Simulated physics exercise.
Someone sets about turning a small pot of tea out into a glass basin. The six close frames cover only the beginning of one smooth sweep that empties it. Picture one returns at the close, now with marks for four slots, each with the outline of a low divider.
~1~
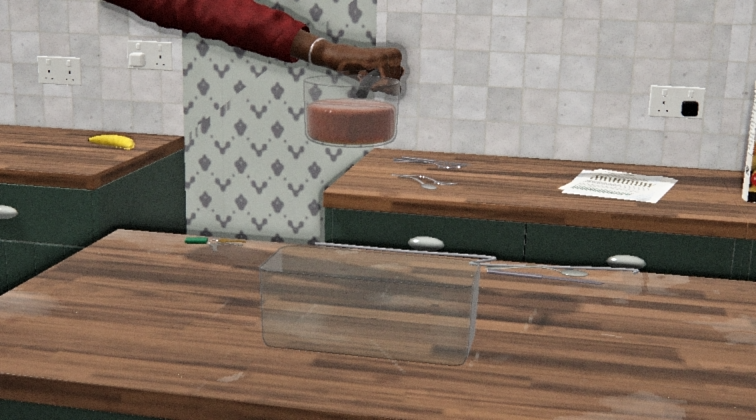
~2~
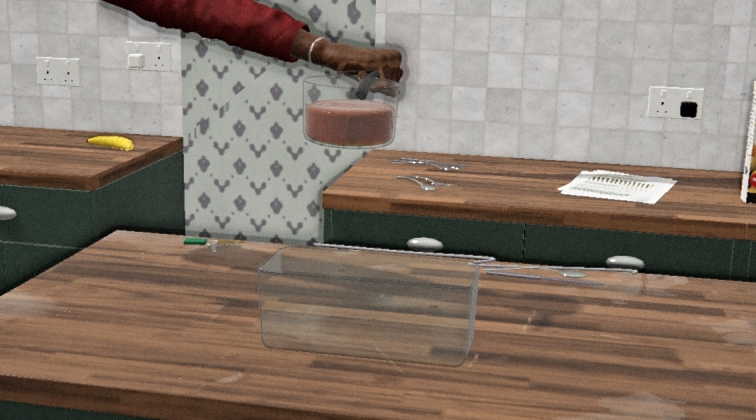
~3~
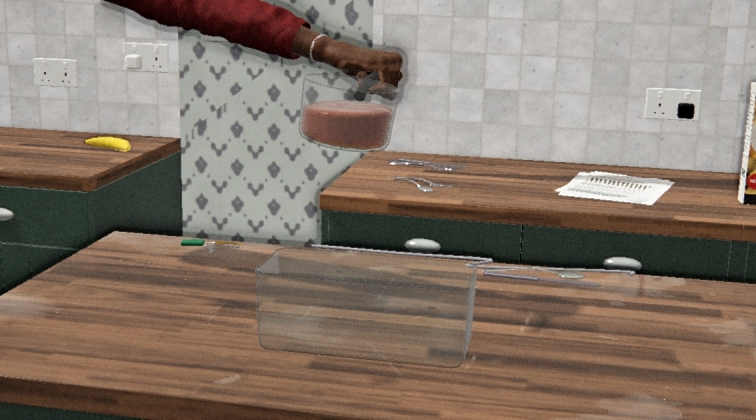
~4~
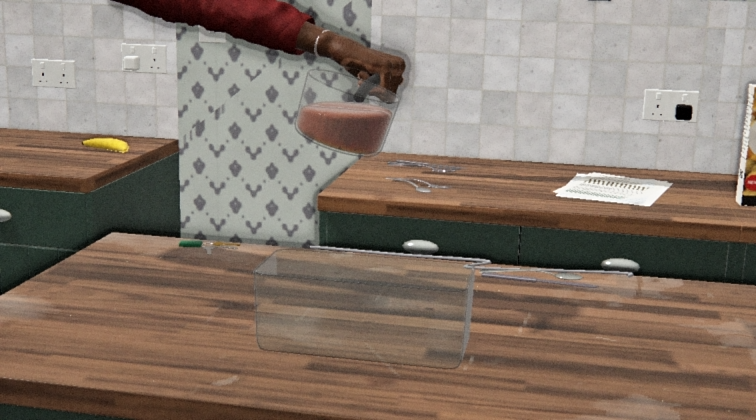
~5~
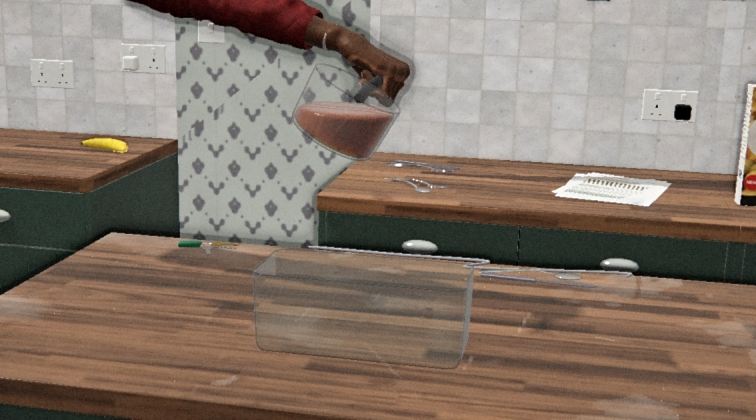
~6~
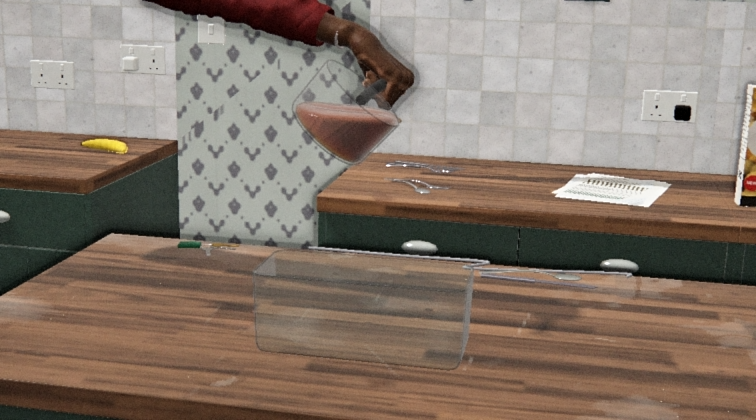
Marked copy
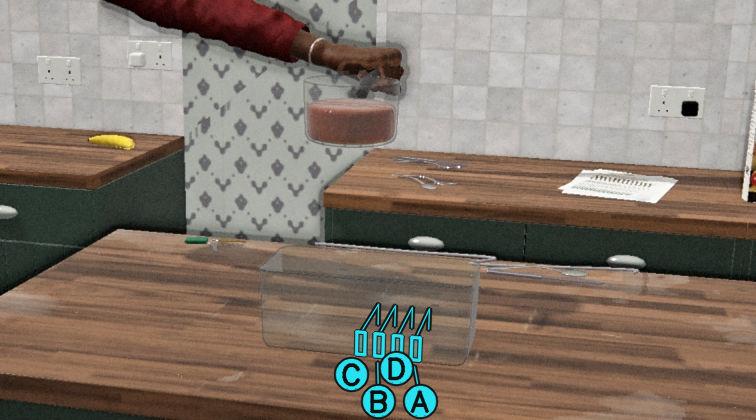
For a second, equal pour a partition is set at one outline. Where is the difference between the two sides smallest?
A is best.
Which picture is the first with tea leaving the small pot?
Picture 6.
On the marked copy, A at (414, 366); B at (377, 362); C at (359, 360); D at (396, 364).
Choosing A, about 49 % ends left of the wall and 47 % right of it; 4 % is lost outside.
Choosing B, about 29 % ends left of the wall and 68 % right of it.
Choosing C, about 25 % ends left of the wall and 72 % right of it; 3 % is lost outside.
Choosing D, about 38 % ends left of the wall and 59 % right of it; 3 % is lost outside.
